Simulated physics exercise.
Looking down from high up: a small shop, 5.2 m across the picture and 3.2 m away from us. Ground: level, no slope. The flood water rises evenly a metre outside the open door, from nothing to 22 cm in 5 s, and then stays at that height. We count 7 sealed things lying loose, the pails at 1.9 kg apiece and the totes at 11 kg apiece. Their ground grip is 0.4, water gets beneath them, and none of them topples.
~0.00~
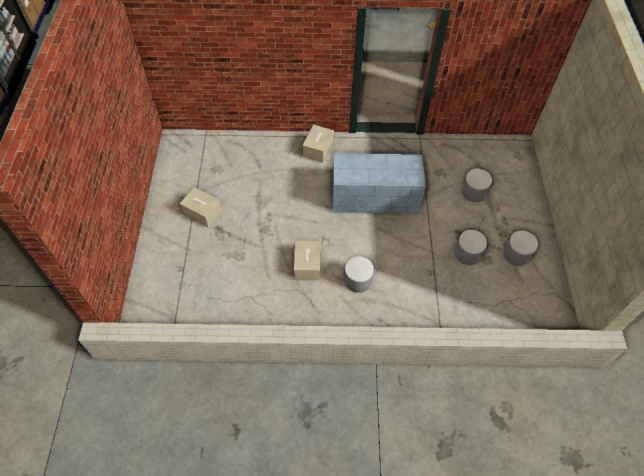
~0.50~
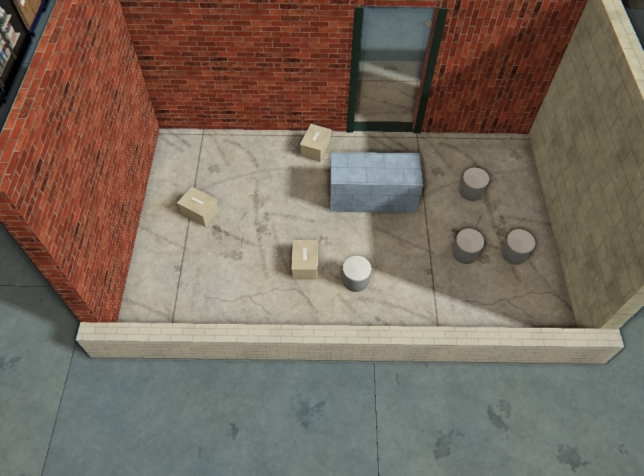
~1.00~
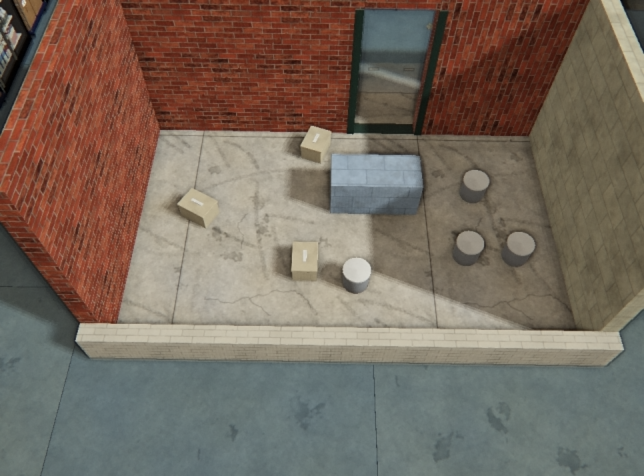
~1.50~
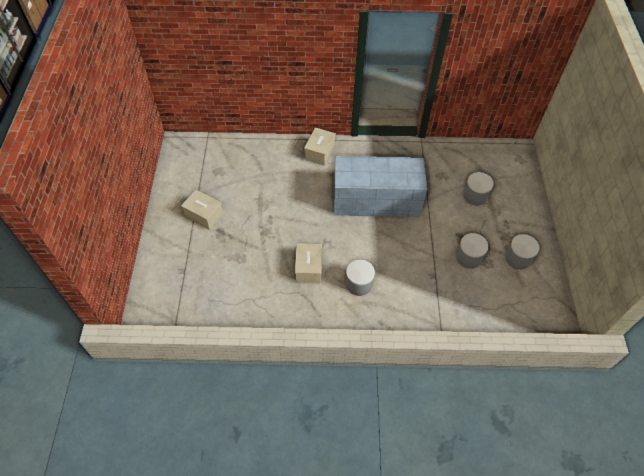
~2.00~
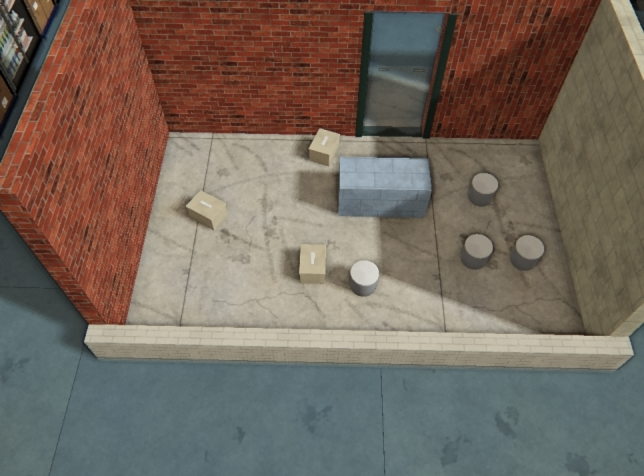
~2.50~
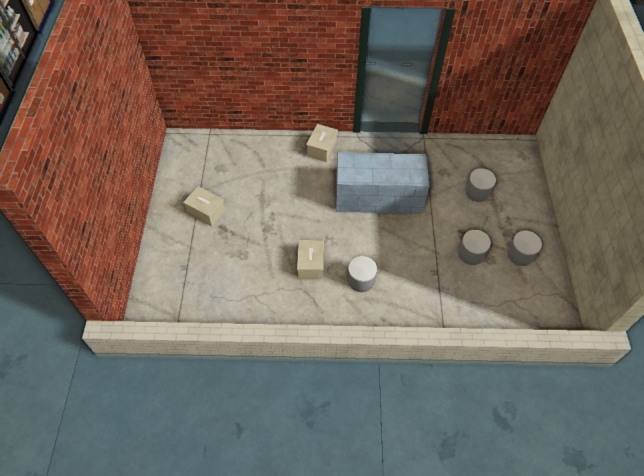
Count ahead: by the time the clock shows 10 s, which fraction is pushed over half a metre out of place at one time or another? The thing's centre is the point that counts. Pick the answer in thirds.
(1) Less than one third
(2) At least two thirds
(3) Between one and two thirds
The answer is 3.
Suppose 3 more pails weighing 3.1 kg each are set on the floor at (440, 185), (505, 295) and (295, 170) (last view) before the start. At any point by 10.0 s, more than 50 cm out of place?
Order as asked - exceeds the limit, exceeds the limit, exceeds the limit.
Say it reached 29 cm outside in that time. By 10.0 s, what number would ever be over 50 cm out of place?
Under that setup the answer is 5.
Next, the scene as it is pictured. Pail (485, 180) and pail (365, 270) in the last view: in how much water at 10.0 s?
Some 7 cm at the first, some 3 cm at the second.
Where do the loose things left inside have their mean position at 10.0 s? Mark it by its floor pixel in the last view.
Averaged position, last view: Near pixel (337, 248).
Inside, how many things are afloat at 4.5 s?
0 at that moment.
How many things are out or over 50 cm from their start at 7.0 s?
By that time the total stands at 2.
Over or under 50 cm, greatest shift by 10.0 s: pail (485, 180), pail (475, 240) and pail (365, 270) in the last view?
So that's beyond it for the first, beyond it for the second and inside it for the last.
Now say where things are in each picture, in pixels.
In the first picture, a pail at (473, 241), on the bottom; a tote at (200, 202) rests on the ground; water covers 0.0 m2; 0 of 7 have shifted.
In the second picture, a pail at (471, 240), on the bottom; a tote at (197, 201), on the bottom; water covers 0.0 m2; 0 of 7 have shifted.
In the third picture, a pail at (471, 242), on the bottom; a tote at (197, 203) rests on the ground; water covers 0.0 m2; 0 of 7 have shifted.
In the fourth picture, a pail at (475, 245), on the bottom; a tote at (201, 204), on the bottom; 0.0 m2 under water; 0 of 7 have shifted.
In the fifth picture, a pail at (479, 246), on the bottom; a tote at (206, 205), on the bottom; 0.0 m2 under water; 0 of 7 have shifted.
In the sixth picture, a pail at (477, 241), on the bottom; a tote at (204, 201), on the bottom; 0.2 m2 under water; 0 of 7 have shifted.
After 3.5 s 0 of 7 are over 50 cm from their spots; 0 afloat.
After 4.5 s 0 of 7 are over 50 cm from their spots; 0 afloat.
After 7.0 s 2 of 7 are over 50 cm from their spots; 2 afloat.
After 10.0 s 3 of 7 are over 50 cm from their spots, and 3 have been at some point; 3 afloat.
